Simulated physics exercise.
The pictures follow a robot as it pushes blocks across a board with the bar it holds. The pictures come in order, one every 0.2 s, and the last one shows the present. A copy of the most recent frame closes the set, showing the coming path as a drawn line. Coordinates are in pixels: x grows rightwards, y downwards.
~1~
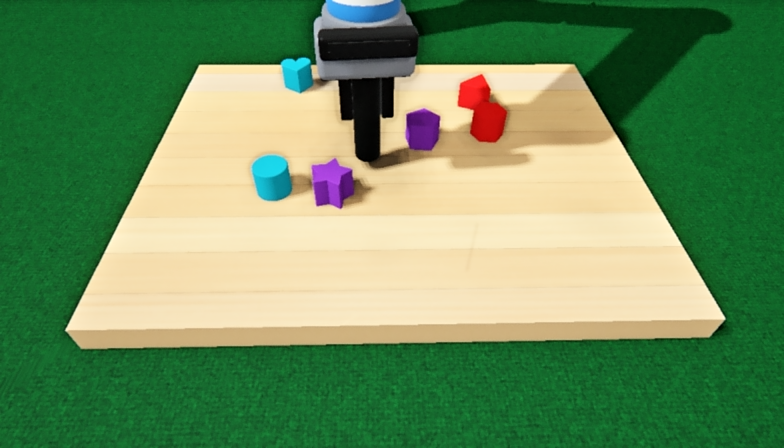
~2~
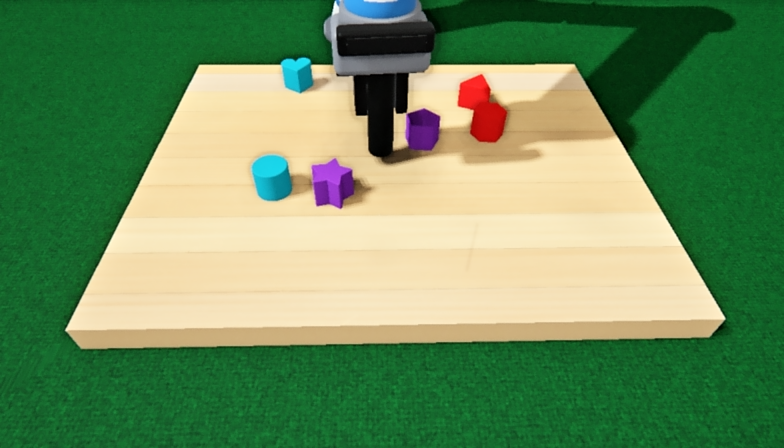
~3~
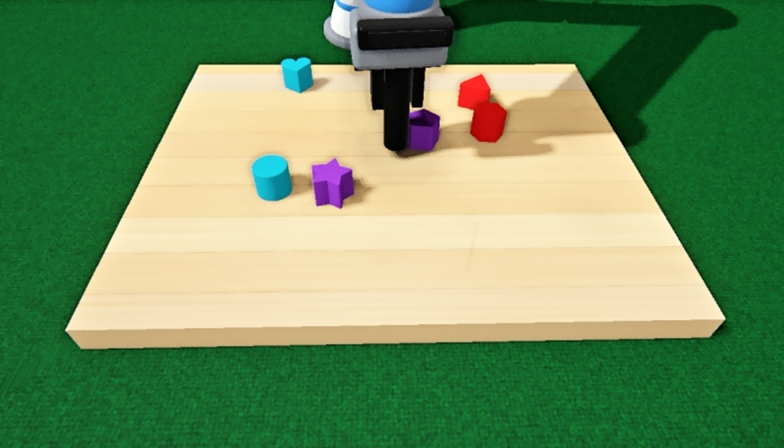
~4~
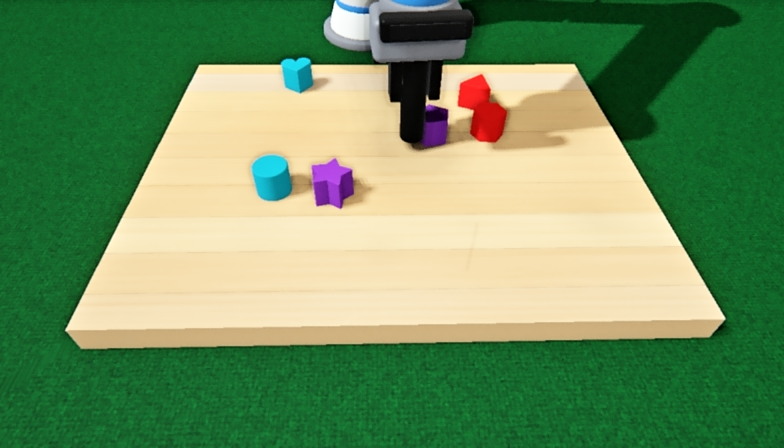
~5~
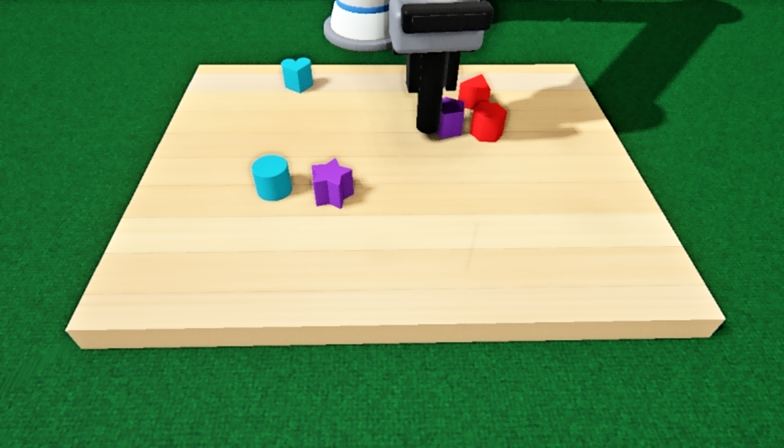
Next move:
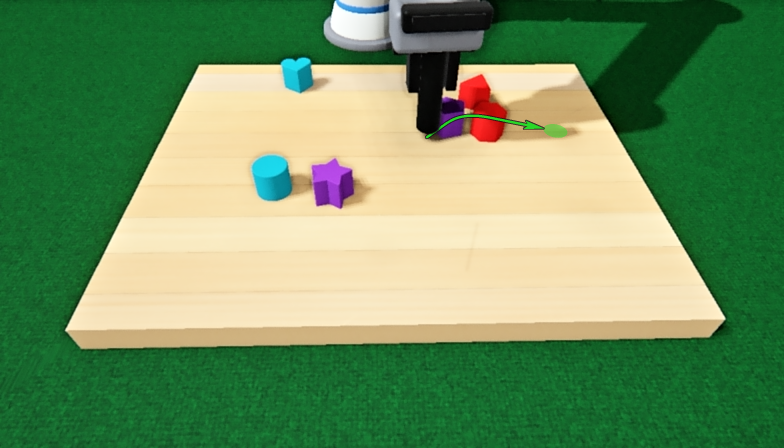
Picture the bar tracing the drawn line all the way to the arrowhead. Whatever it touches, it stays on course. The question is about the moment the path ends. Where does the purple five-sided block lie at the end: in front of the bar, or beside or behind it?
By the time the path ends, the purple five-sided block has slid off to the side or behind.
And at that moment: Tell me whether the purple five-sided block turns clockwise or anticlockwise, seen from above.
My answer: Anticlockwise.
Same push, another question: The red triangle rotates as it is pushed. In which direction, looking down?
From above, the turn goes anticlockwise.
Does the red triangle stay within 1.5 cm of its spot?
Going by the path, no.
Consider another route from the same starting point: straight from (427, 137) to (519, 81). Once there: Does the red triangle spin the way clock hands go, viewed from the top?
That would be a no.
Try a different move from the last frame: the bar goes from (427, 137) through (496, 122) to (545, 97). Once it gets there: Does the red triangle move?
Final answer: Yes.
The drawn path runs from (427, 137) by way of (459, 117) and (506, 121) to (555, 131).
The first path, step by step. One third of the way, bar at (461, 109); purple five-sided block at (486, 90); red triangle at (485, 76); red hexagon at (493, 110).
Two thirds of the way, bar at (508, 112); purple five-sided block at (521, 86), turned 25° anticlockwise; red triangle at (490, 74), turned 25° anticlockwise; red hexagon at (493, 110).
At the end, bar at (558, 122); purple five-sided block at (522, 85), turned 35° anticlockwise; red triangle at (490, 74), turned 25° anticlockwise; red hexagon at (493, 110).
